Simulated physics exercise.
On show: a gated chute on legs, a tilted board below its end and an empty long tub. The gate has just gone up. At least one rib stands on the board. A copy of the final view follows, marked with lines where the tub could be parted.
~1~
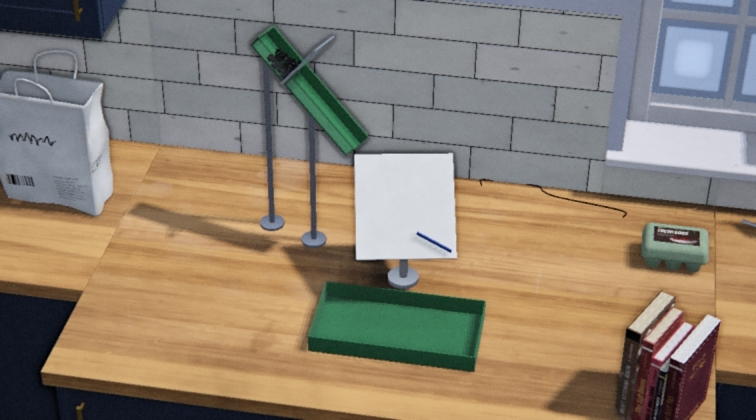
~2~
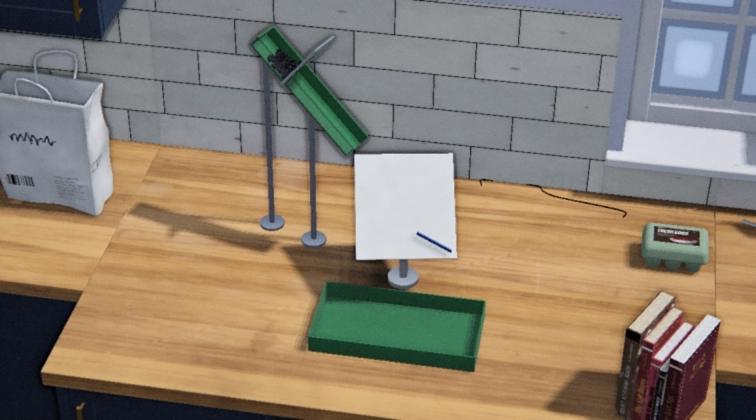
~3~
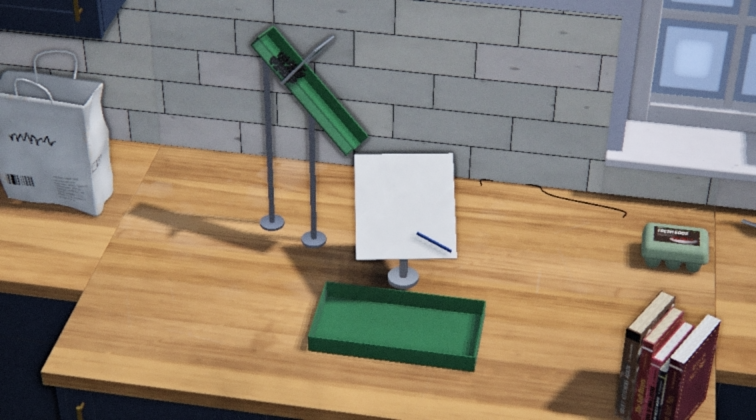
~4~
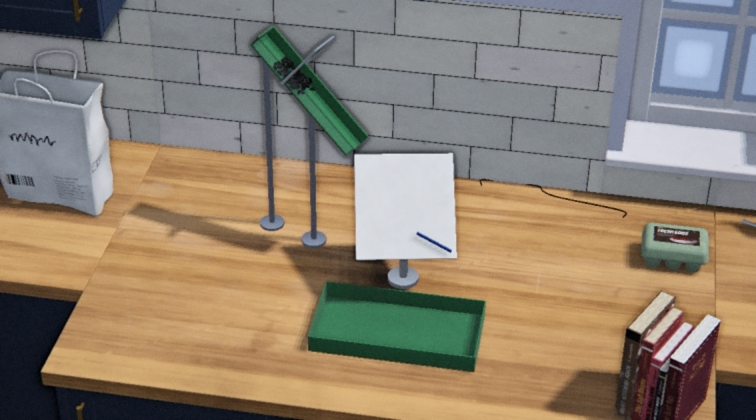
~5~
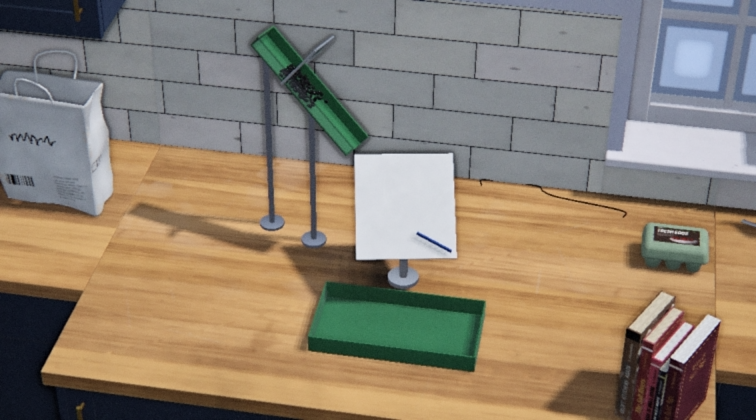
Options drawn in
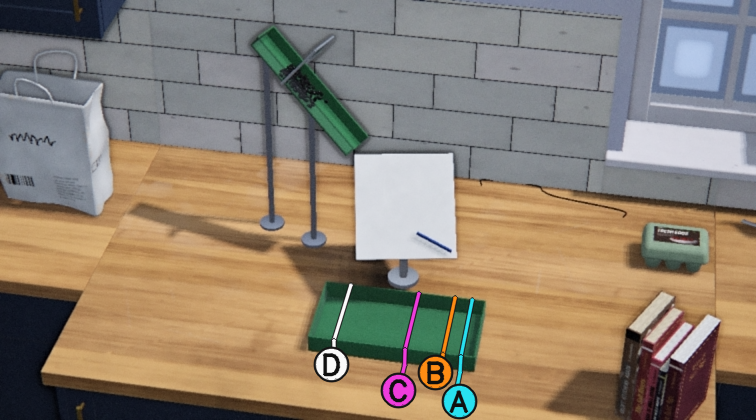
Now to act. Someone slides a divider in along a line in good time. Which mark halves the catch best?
C beats the others.
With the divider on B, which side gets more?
Left.
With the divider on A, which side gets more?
Left.
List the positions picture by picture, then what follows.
The first frame shows load behind the gate near (283, 66), black beans; lip of the chute near (353, 150), sloping fairly steeply.
The second frame shows middle of the board near (405, 206), tilted fairly steeply; middle of its low edge near (407, 259); of its high edge near (404, 154).
The third frame shows front corners of the tub near (309, 336) and (475, 357), empty; front of the load near (303, 75).
The fourth frame shows middle of the load near (296, 75); its front near (312, 89), close to a quarter of the way to the lip; rib from (417, 232) to (452, 251).
The fifth frame shows middle of the load near (298, 85); its front near (326, 102), close to half of the way to the lip.
On the marked copy, line A crosses the front rim at (461, 355); line B crosses the front rim at (443, 353); line C crosses the front rim at (405, 348); line D crosses the front rim at (334, 339).
With A, of what is caught, the whole lot on the left of the divider, none at all on the right.
With B, of what is caught, all but a few on the left of the divider, only a few on the right.
With C, of what is caught, close to a quarter on the left of the divider, the bulk on the right.
With D, of what is caught, none at all on the left of the divider, the whole lot on the right.
